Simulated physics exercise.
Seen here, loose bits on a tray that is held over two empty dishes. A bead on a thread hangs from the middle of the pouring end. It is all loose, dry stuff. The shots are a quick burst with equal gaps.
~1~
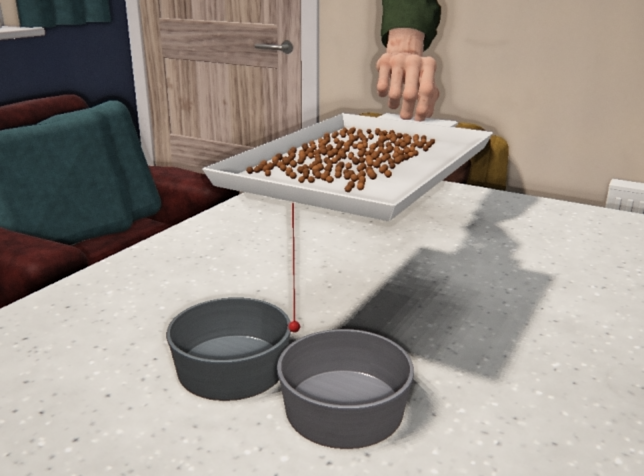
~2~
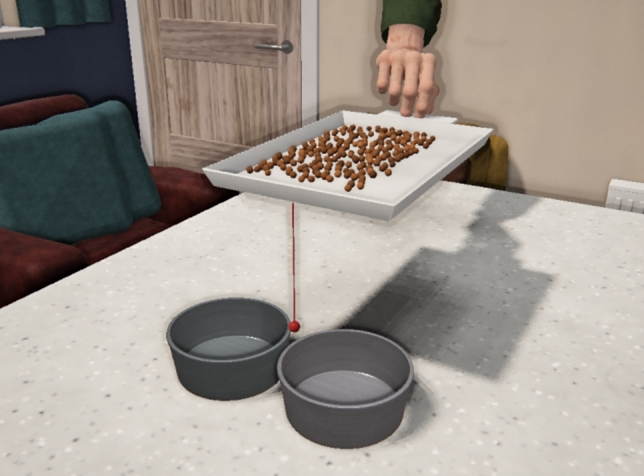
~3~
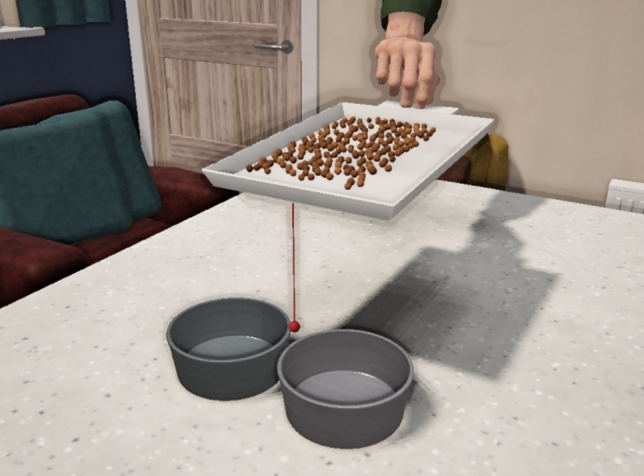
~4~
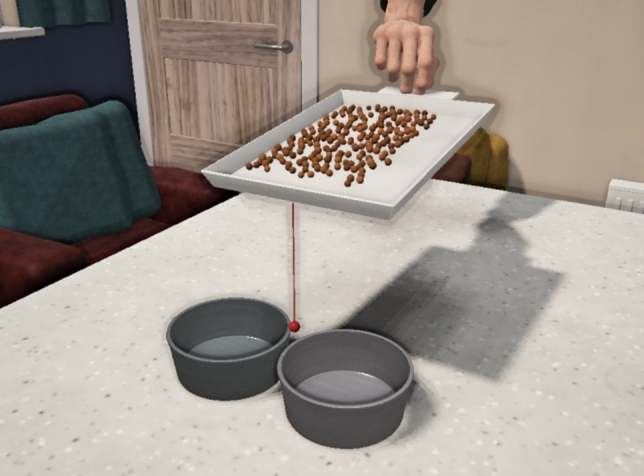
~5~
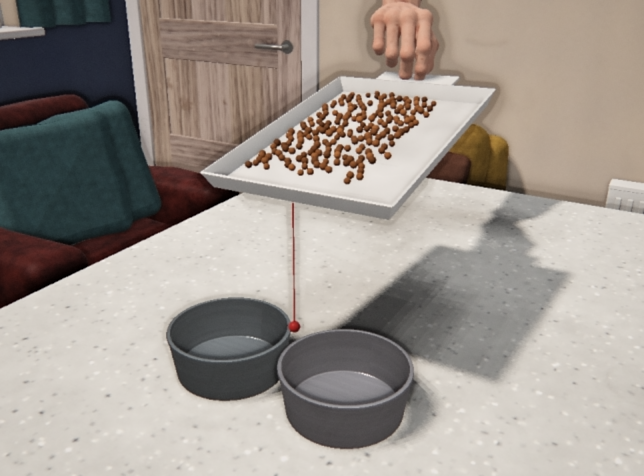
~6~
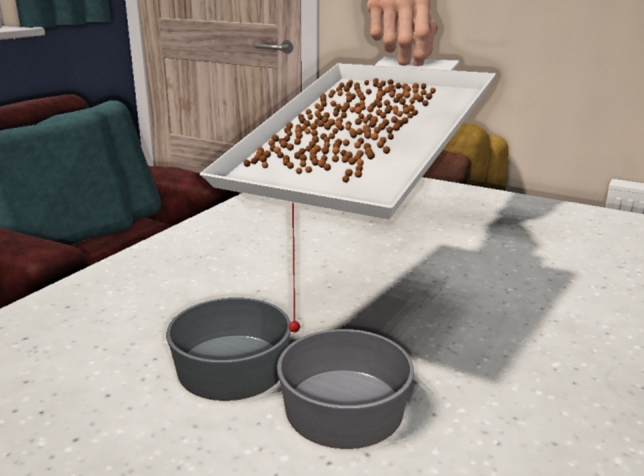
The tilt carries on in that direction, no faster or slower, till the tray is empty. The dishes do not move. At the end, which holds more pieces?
The left-hand one ends fuller.
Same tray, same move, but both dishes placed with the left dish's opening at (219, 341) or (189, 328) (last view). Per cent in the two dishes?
First some 90, then 90 per cent.
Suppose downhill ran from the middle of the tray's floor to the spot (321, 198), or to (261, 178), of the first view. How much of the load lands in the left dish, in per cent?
Near 10 % and 100 %.
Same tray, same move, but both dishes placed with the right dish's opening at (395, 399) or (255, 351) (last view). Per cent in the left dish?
First some 60, then 10 per cent.
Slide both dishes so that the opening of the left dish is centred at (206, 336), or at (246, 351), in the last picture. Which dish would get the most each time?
In turn: The left one; left.
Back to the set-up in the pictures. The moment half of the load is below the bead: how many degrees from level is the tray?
Near 95 degrees.
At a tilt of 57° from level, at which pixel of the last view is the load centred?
Close to (265, 184).
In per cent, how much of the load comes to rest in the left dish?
About 50 per cent.
Just after the last frame, tray tipped steeply; the larger part on the tray; just a few in the left dish; just a few outside both; about a tenth in the air.
A moment on, tray tipped right over; about a tenth on the tray; about a tenth in the right dish; roughly a third in the left dish; about a tenth outside both; roughly a third in the air.
Further on, tray tipped past a quarter turn; roughly a quarter in the right dish; roughly half in the left dish; roughly a quarter outside both.
When it is over, tray tipped past a quarter turn; roughly a quarter in the right dish; roughly half in the left dish; roughly a quarter outside both.
